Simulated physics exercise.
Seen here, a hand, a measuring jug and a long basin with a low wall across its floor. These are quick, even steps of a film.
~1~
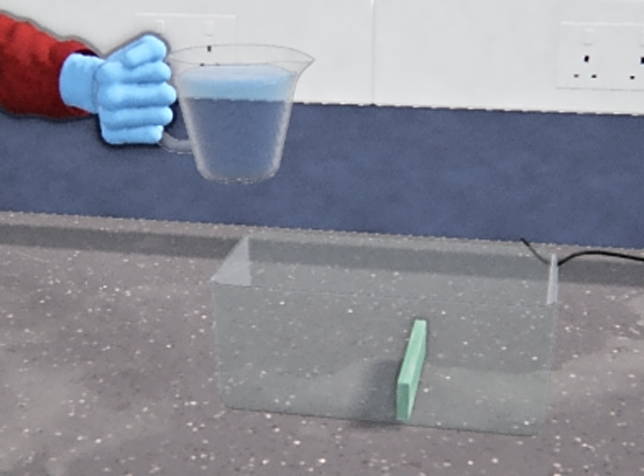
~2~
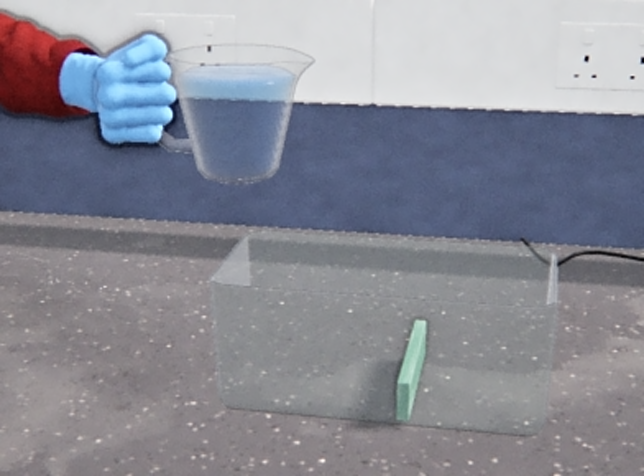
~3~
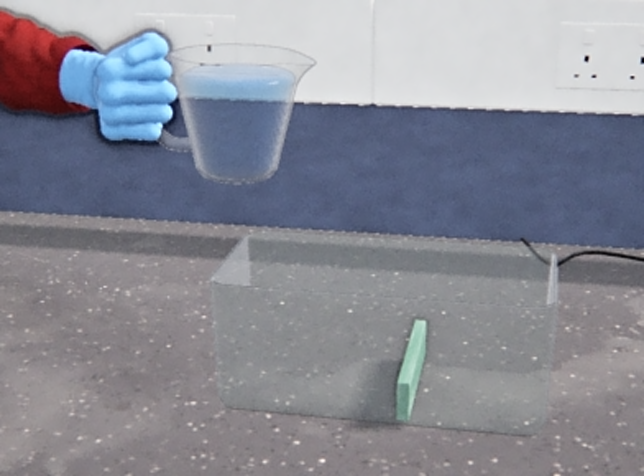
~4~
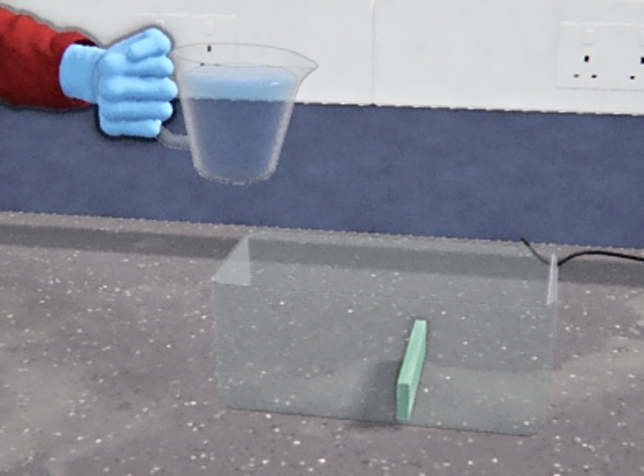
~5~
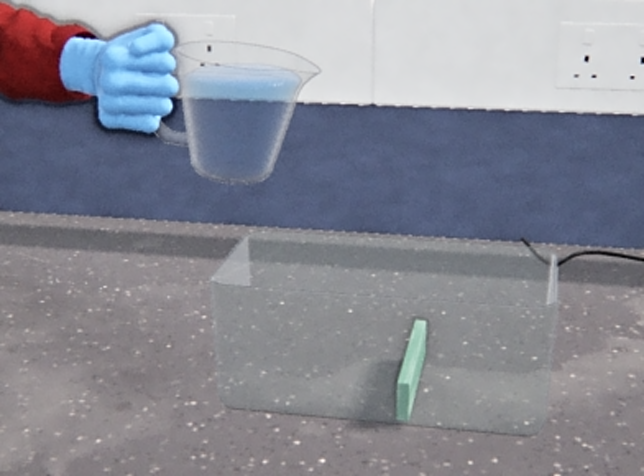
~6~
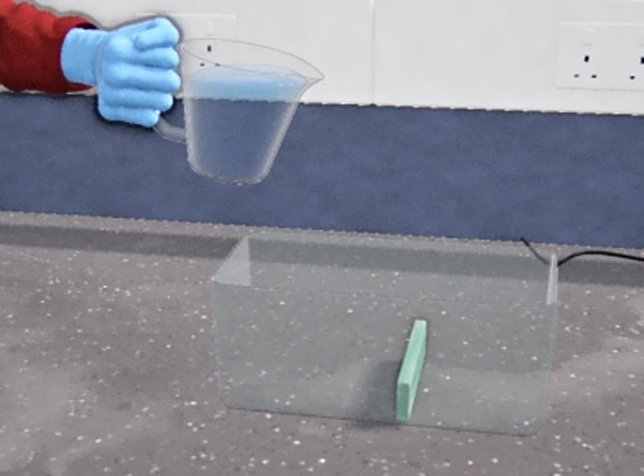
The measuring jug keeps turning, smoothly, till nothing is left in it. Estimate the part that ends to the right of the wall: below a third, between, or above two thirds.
In the end less than a third is right of the wall.
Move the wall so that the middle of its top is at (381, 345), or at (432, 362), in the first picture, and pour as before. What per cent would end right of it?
Roughly 60 per cent, and 10 per cent.
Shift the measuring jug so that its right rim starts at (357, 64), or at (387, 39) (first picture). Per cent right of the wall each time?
Roughly 70 per cent, and 85 per cent.
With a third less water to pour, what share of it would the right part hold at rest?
It comes to 5 per cent or so.
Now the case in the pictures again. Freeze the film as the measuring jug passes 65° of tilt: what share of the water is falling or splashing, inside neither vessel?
Roughly 20 in a hundred.
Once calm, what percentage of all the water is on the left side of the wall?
Near 80 %.
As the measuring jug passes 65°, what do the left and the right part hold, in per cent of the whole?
Left about 10, right about 0.
A moment on, the tilt is 65° and 66 per cent is still to pour, 11 is left of the wall and 2 right of it.
Next, the tilt is 102° and 8 per cent is still to pour, 67 is left of the wall and 14 right of it.
Then the tilt is 113° and 0 per cent is still to pour, 81 is left of the wall and 17 right of it.
Later the tilt is 113° and 0 per cent is still to pour, 81 is left of the wall and 17 right of it.
Finally, 81 per cent lies left of the wall, 17 right of it and 2 outside.
